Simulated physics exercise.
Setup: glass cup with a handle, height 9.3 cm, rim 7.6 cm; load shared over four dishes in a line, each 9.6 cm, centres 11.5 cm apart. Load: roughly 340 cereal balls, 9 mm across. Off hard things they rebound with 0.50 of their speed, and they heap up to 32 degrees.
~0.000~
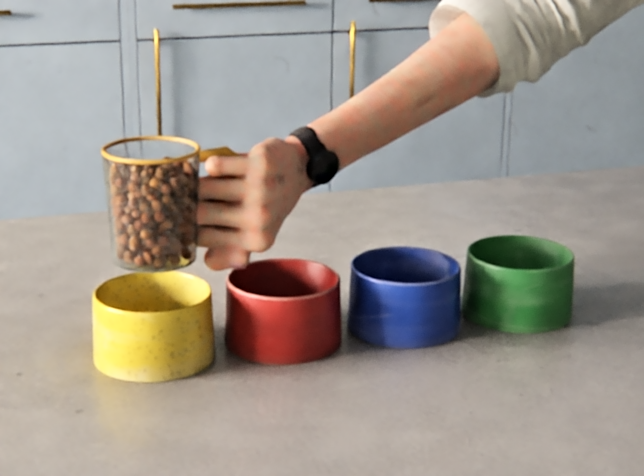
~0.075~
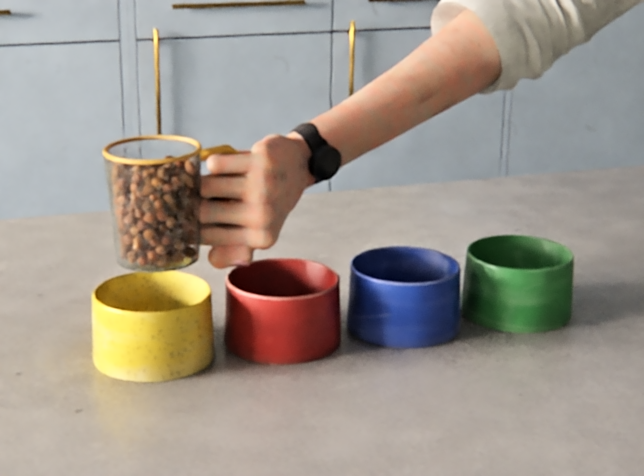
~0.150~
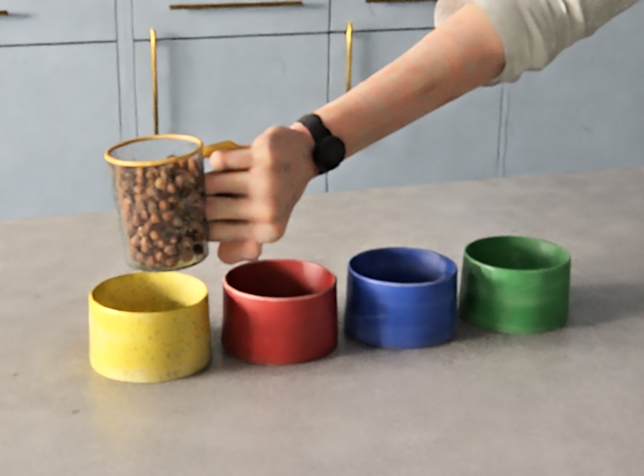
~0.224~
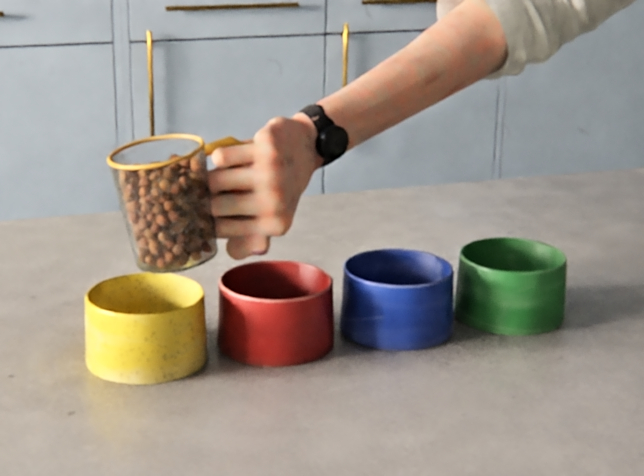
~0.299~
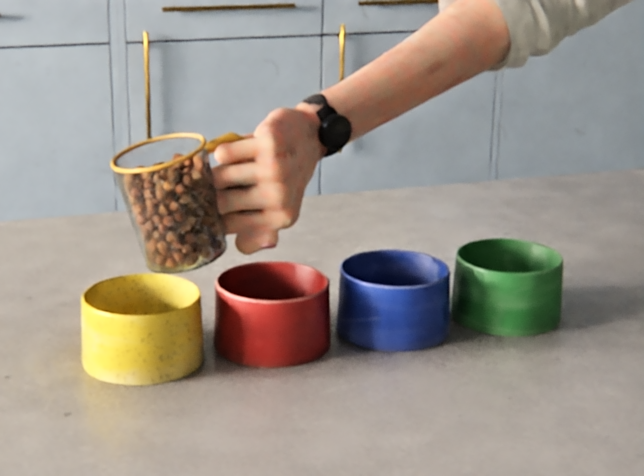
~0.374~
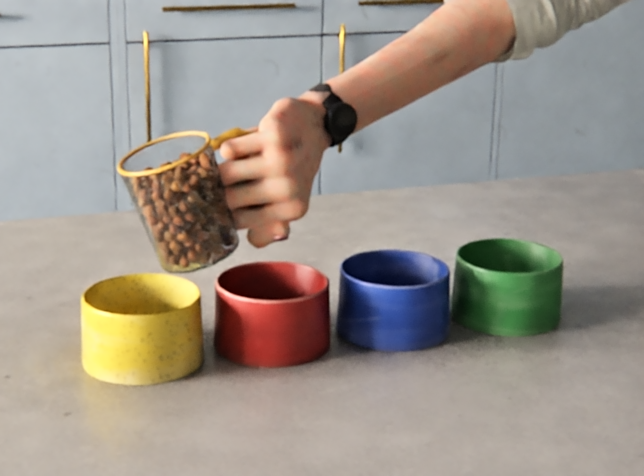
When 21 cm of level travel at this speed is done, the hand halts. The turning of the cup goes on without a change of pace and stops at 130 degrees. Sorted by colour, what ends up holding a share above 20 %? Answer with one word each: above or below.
Red above, blue below, green below, yellow below, counter above.
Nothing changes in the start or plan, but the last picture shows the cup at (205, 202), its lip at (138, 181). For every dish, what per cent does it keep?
Red 40, blue 10, green 0, yellow 0.
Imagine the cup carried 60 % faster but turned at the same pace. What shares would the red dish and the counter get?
In that case: Red 50, and counter 40.
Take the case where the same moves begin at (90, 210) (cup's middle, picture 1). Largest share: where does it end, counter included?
Red.
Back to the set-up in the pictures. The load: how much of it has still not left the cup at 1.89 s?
Close to 80 in a hundred.
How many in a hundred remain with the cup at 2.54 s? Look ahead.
It comes out close to 0 per cent.
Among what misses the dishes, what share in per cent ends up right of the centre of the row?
Some 40 per cent.
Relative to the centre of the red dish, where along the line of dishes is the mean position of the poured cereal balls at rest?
The load's average lands around 3 cm in the plus-x direction.
Then, at 1.28 s, tilt 70 degrees; cup holds 100 %.
After 1.89 s, tilt 105 degrees; cup holds 80 %, red 20 %.
Then, at 2.54 s, tilt 130 degrees; cup holds 0 %, red 50 %, blue 5 %.
At rest (3.1 s), red 50 %, blue 5 %, green 0 %, yellow 0 %, counter 45 %.
